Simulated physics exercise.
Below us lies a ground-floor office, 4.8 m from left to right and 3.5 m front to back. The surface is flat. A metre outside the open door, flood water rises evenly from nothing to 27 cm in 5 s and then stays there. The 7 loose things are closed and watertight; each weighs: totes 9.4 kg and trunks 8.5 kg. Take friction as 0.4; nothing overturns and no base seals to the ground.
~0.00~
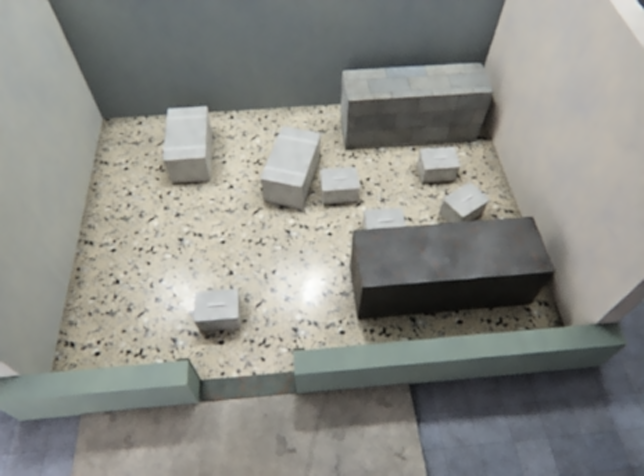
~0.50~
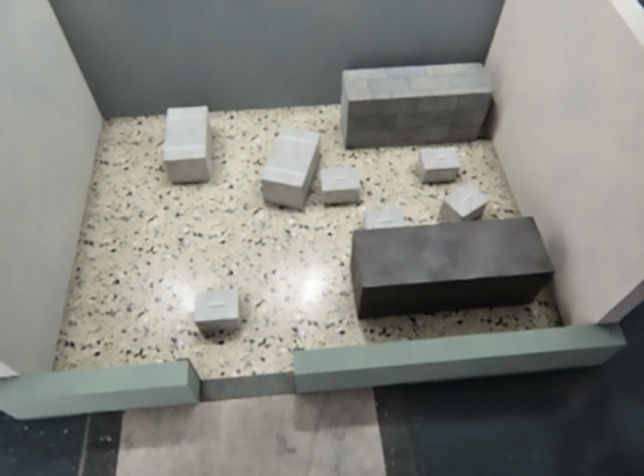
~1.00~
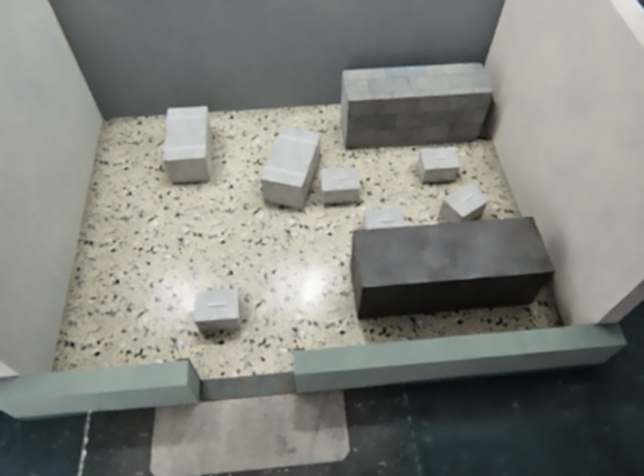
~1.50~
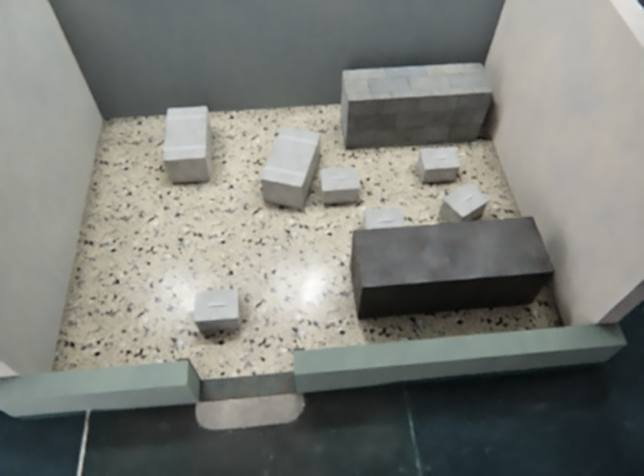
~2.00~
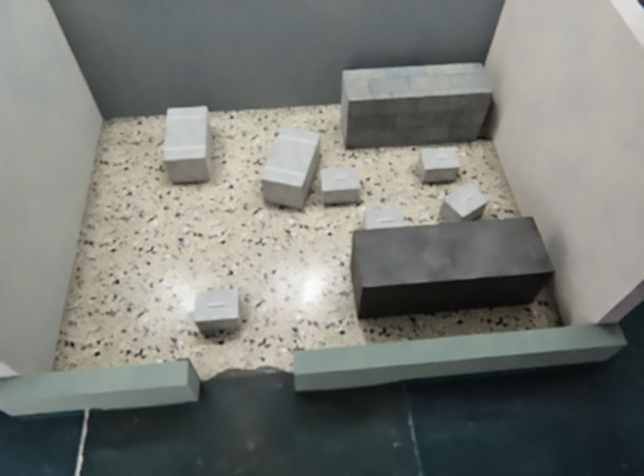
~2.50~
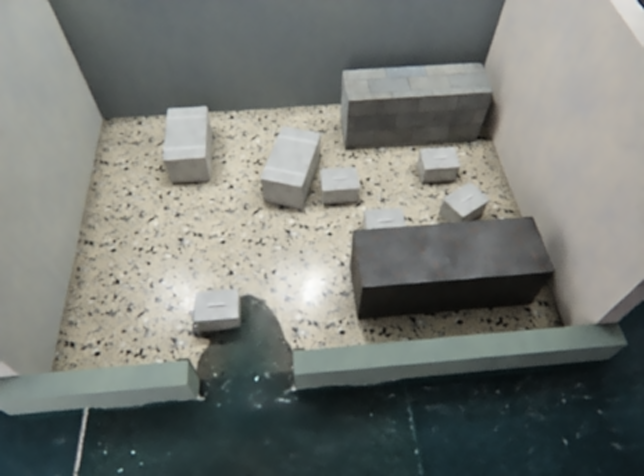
Dark water spreading over the ground outside a walled room, covering the pale path, then entering the doorway as grey blocks stay still.
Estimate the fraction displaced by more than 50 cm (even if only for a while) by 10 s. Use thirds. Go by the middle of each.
Share: One to two thirds.
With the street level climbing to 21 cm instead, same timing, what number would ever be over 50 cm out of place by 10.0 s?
Then 3.
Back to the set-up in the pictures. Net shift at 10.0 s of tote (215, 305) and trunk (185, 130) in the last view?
In that order: 200 cm, 30 cm.
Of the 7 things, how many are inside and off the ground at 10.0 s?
3 of them.
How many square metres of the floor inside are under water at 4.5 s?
Some 6.0 m2.
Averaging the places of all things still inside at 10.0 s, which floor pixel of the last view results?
Around (329, 174).
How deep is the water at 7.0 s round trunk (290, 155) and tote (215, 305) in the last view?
About 12 and 5 cm.
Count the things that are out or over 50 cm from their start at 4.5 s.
I count 1.
After 3.5 s 0 of 7 are over 50 cm from their spots; 0 afloat.
After 4.5 s 1 of 7 are over 50 cm from their spots; 0 afloat.
After 7.0 s 3 of 7 are over 50 cm from their spots; 2 afloat.
After 10.0 s 3 of 7 are over 50 cm from their spots, and 3 have been at some point; 3 afloat.
